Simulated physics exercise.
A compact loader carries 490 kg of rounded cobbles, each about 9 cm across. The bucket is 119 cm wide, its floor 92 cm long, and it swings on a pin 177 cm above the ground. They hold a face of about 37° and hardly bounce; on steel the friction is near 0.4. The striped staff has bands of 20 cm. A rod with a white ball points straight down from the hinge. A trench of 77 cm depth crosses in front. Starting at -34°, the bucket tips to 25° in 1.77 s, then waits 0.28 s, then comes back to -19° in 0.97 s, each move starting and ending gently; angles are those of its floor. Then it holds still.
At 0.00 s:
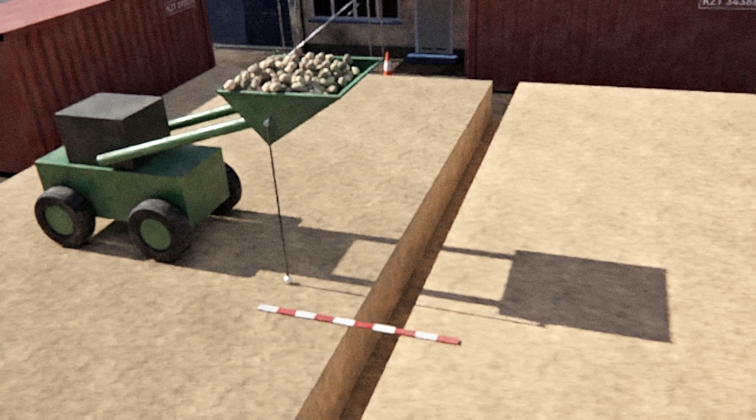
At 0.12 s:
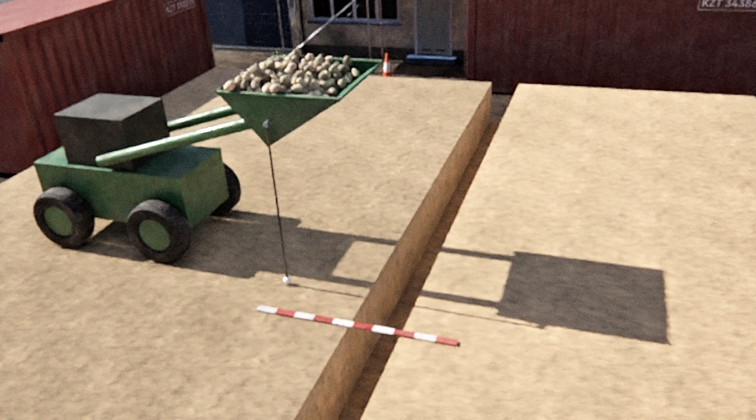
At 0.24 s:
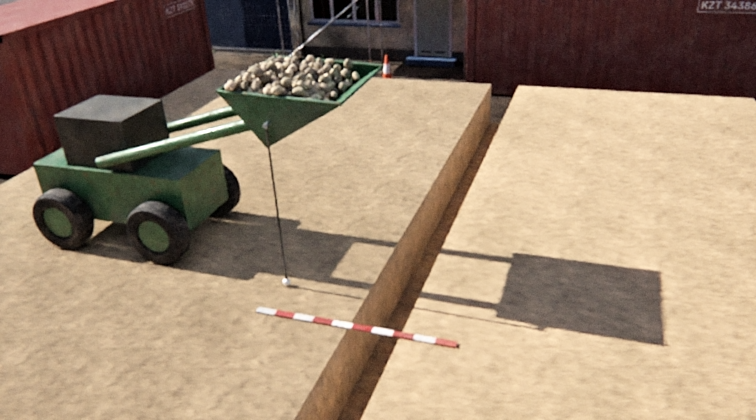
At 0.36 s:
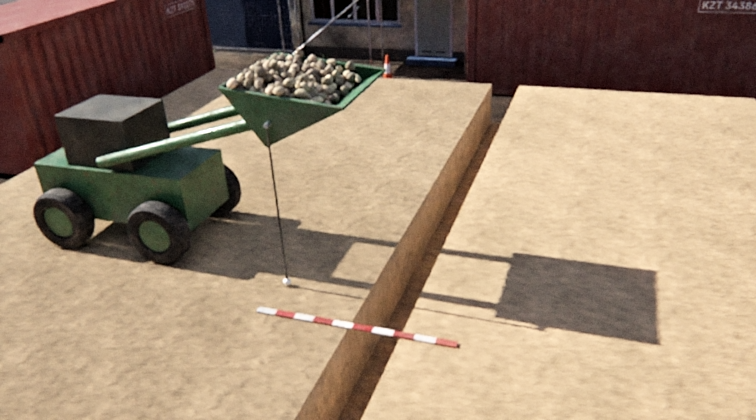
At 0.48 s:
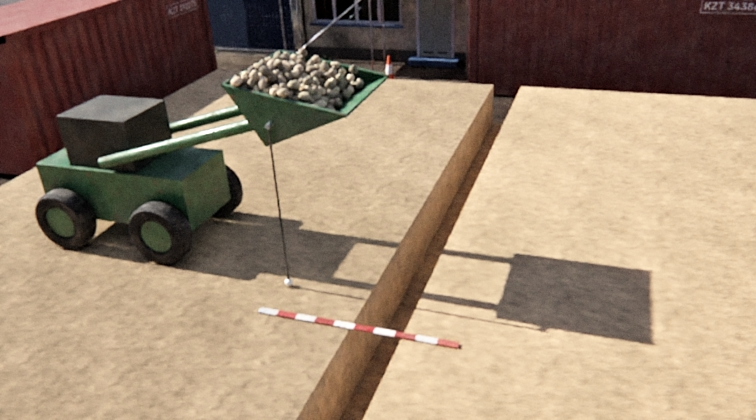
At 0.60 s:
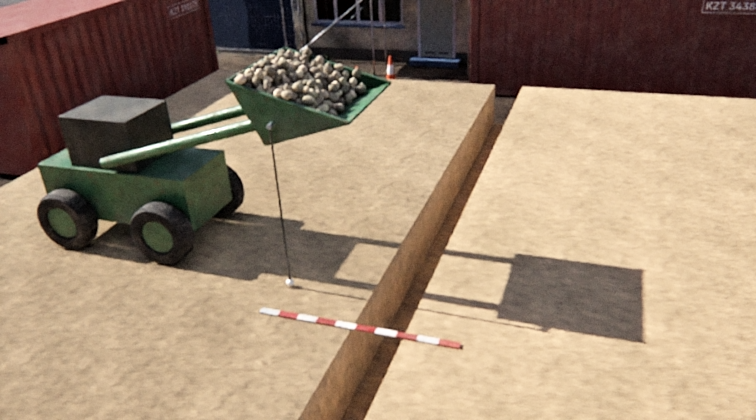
A green loader slowly tilts its raised bucket of rounded stones slightly forward above sandy ground.
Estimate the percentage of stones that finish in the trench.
Some 65 per cent of it.
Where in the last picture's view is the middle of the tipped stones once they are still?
Their middle is at about (422, 317).
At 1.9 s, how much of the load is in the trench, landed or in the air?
About 20 per cent by then.
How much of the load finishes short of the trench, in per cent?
Near 0 in a hundred.
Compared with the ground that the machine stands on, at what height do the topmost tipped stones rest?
Some 16 cm above that level.
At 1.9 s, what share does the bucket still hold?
Roughly 65 per cent is still inside.
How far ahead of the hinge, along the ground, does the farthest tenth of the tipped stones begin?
About 190 cm.
After 1.3 s the floor is at 16°; 99 % in the bucket, 1 % short of the trench; the foremost stones are at (364, 139).
After 1.9 s the floor is at 25°; 64 % in the bucket, 17 % short of the trench, 19 % in the trench; the foremost stones are at (423, 294).
After 3.5 s the floor is at -19°; 15 % in the bucket, 63 % in the trench, 22 % past the trench; the foremost stones are at (539, 304).
After 6.2 s the floor is at -19°; 15 % in the bucket, 63 % in the trench, 22 % past the trench; the foremost stones are at (559, 289).
